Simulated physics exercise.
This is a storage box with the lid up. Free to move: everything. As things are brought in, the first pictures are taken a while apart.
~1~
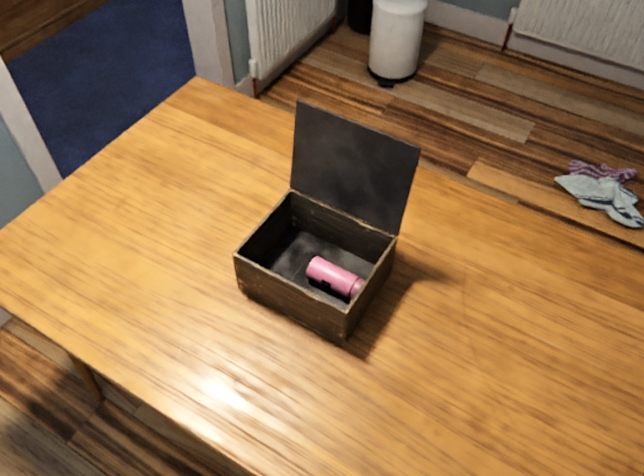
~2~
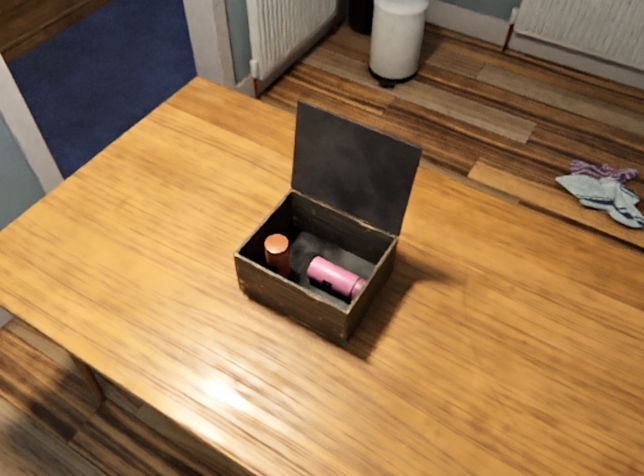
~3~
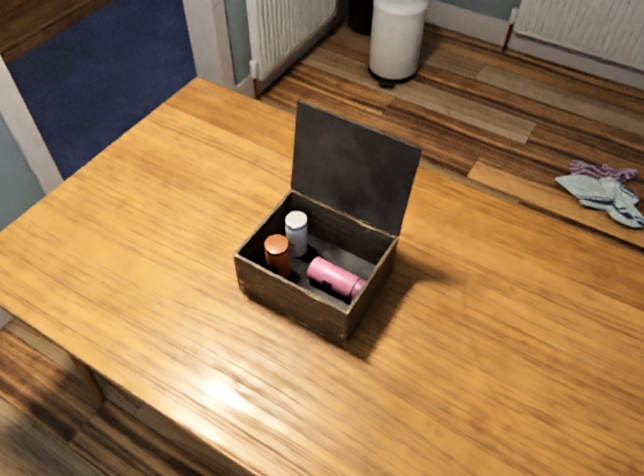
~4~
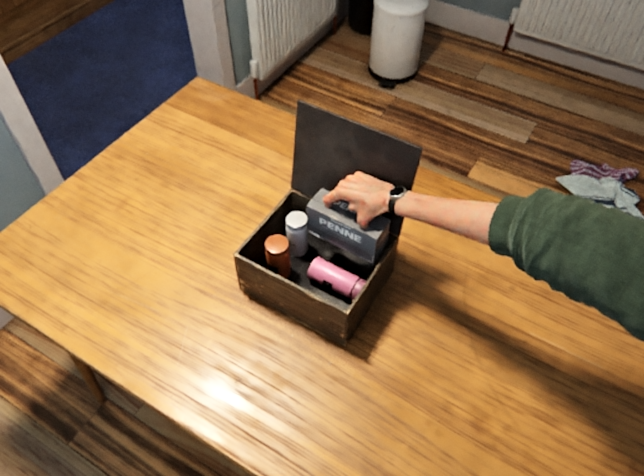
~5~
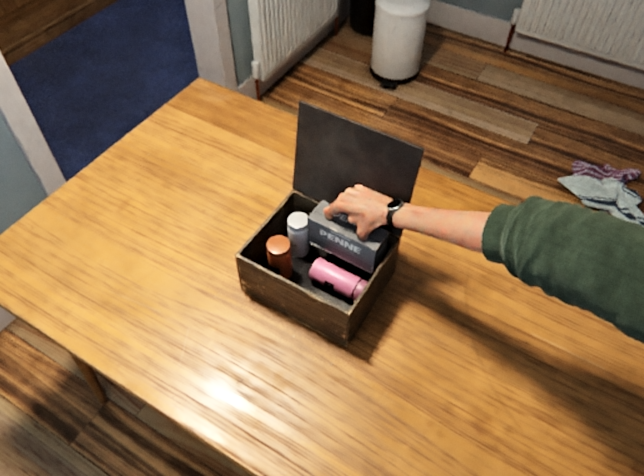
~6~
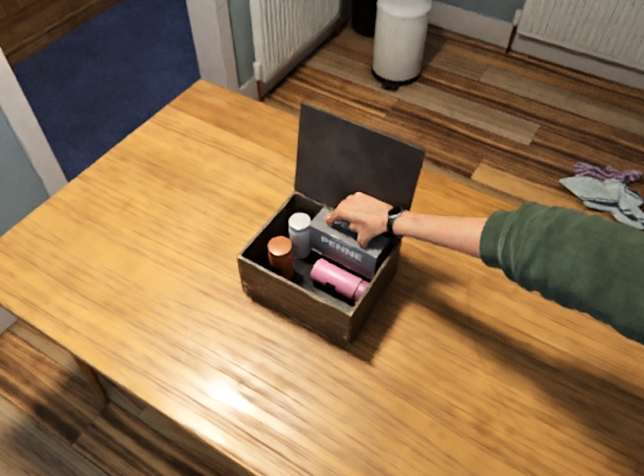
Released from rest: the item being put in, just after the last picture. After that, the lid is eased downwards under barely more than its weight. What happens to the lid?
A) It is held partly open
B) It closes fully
The answer is B.
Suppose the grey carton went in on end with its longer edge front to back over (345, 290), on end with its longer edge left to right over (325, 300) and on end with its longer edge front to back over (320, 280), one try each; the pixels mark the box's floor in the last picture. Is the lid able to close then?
First try: It gets propped open; second try: It gets propped open; third try: It gets propped open.
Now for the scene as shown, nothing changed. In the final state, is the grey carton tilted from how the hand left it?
Simply put, it remains unturned.
Then, 0.40 s later than the last frame, grey carton moved a little near (349, 256); pink shaker moved about its own width.
Then, 1.40 s later than the last frame, lid 72° above the rim; grey carton moved a little near (349, 256); pink shaker moved about its own width.
Then, 1.80 s later than the last frame, lid 40° above the rim; grey carton moved a little near (349, 256); pink shaker moved about its own width.
Then, 2.10 s later than the last frame, lid 7° above the rim; grey carton moved a little near (349, 256); pink shaker moved about its own width.
When it is over, lid shut; moved from the start, pink shaker and grey carton; the other 2 as before. End places, in pixels of the last picture, grey carton near (349, 256).
